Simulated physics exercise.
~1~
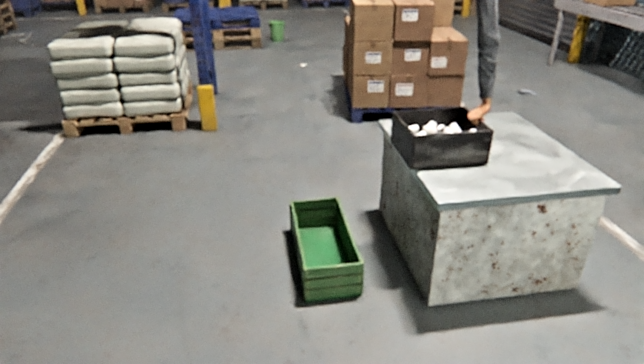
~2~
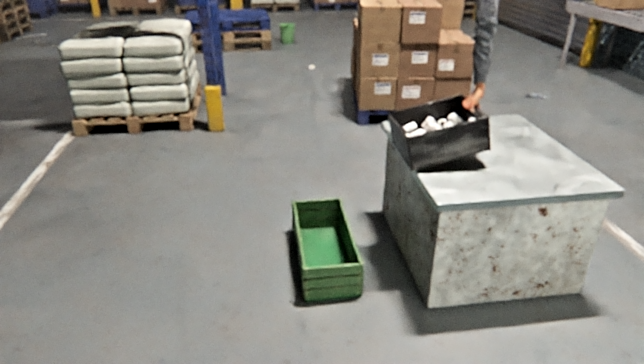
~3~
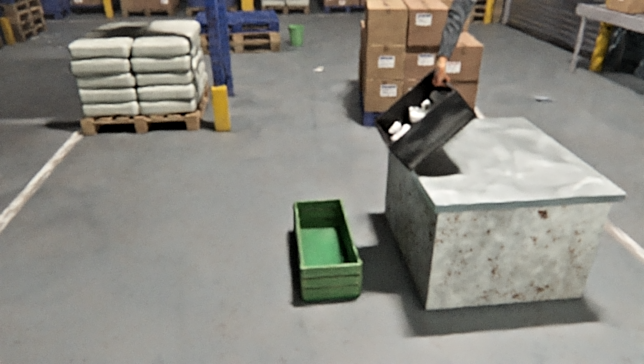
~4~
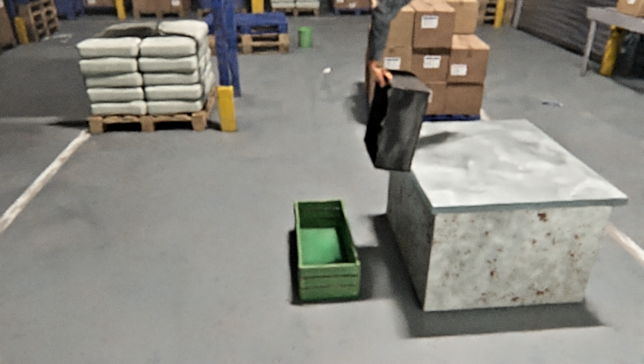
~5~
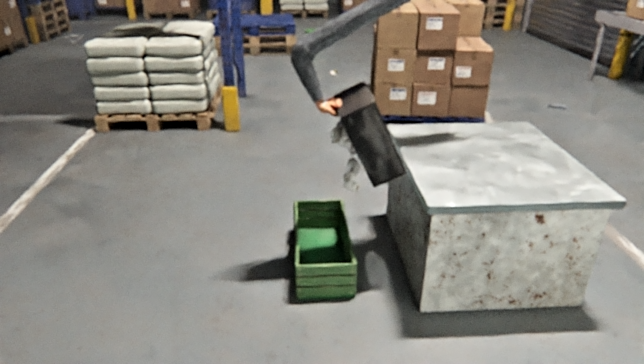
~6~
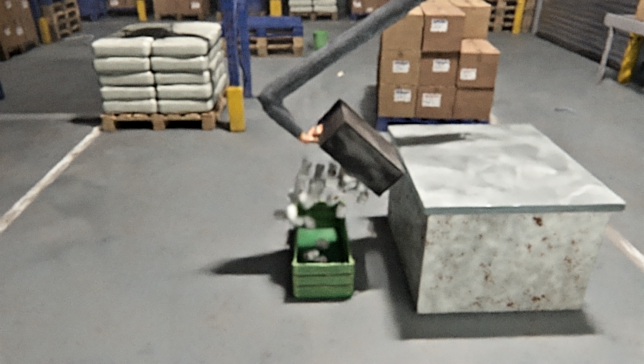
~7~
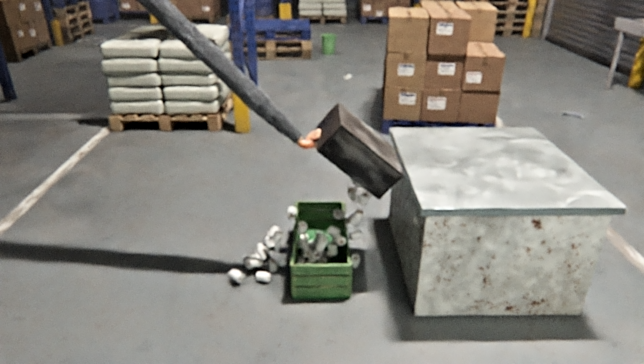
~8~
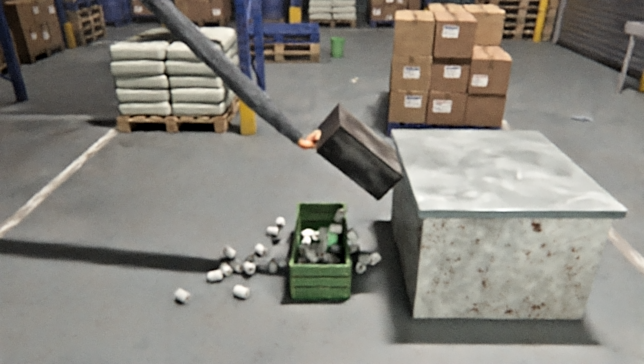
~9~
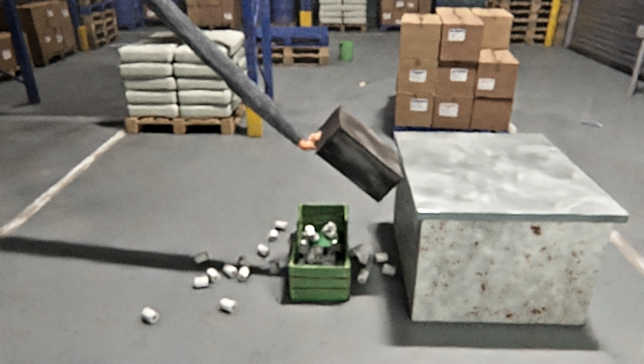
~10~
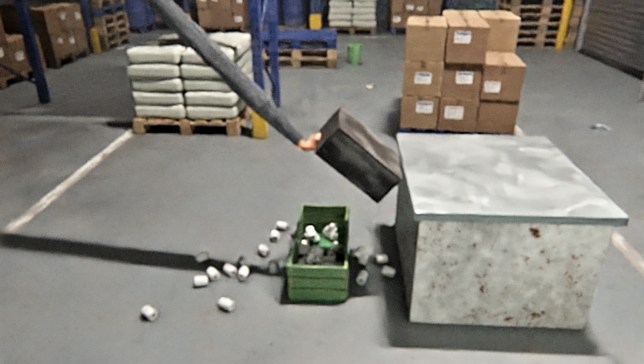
Black tote being lifted from a bench and tipped by hand, spilling white rolls into and around a green box.
